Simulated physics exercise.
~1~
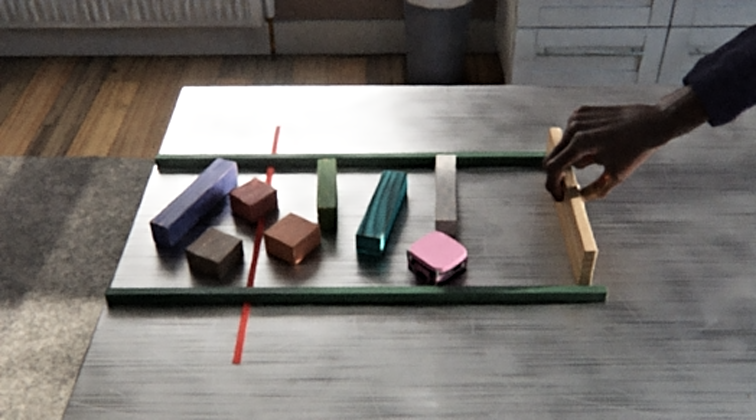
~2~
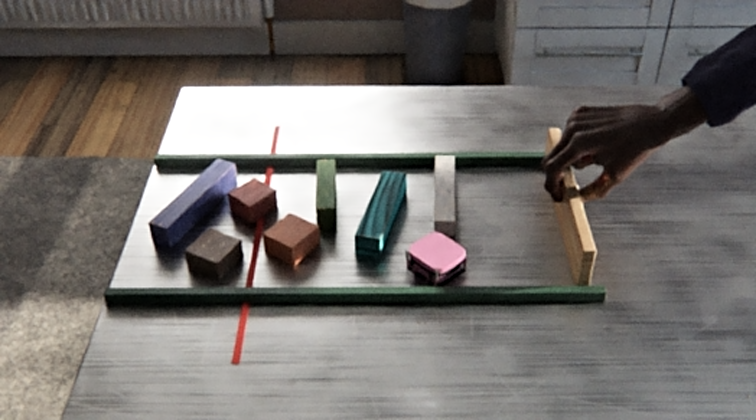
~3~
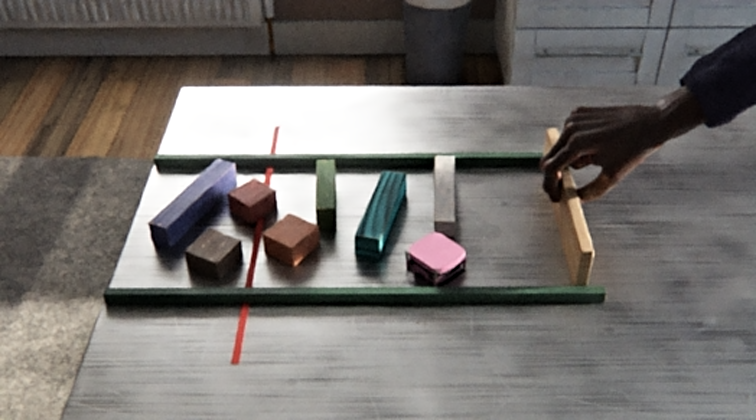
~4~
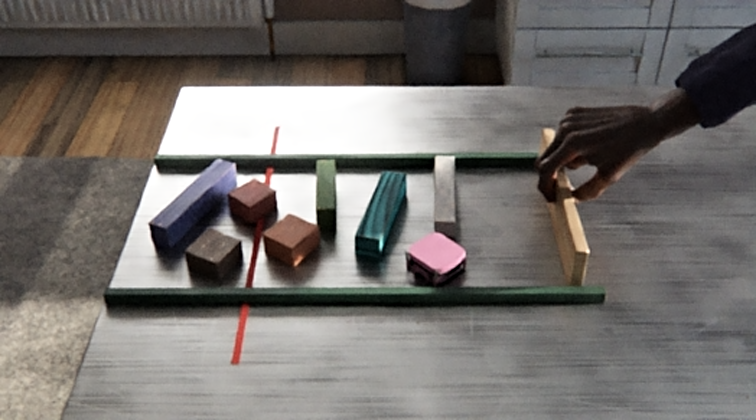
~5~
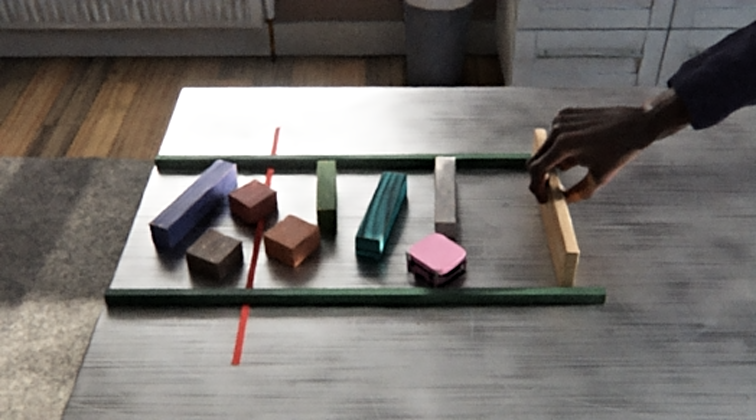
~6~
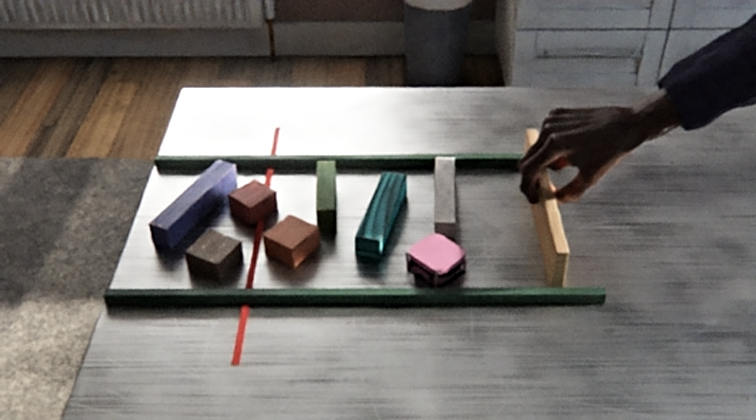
In this clip, a hand slides an upright wooden board slightly leftward between two dark green rails on a table, while the colored blocks and bars lying to its left, some near a red line, stay still.
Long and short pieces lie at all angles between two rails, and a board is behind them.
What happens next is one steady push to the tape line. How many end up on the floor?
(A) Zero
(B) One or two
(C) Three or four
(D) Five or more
Zero.
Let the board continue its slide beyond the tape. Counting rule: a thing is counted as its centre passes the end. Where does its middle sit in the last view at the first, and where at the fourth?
At the first moment about (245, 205), at the next about (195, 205).
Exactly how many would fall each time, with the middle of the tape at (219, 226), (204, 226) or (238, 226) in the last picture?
2, 3, 1.
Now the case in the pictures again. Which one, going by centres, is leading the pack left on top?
It's the blue bar.
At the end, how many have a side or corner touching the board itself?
2 are in contact with it.
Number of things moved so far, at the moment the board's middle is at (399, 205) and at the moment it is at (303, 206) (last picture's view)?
Counts: 3, 8.
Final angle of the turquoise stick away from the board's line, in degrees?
Close to 0°.
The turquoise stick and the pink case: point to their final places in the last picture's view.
The turquoise stick ends at (227, 211) and the pink case at (231, 262).
Early on, none off yet; blue bar at rest near (195, 203); brown block at rest near (215, 255); red block at rest near (253, 202).
A while later, none off yet; blue bar moving near (185, 201); brown block travelled about its own width near (182, 259); red block travelled about its own width near (211, 207).
Finally, the number that fall off is zero.
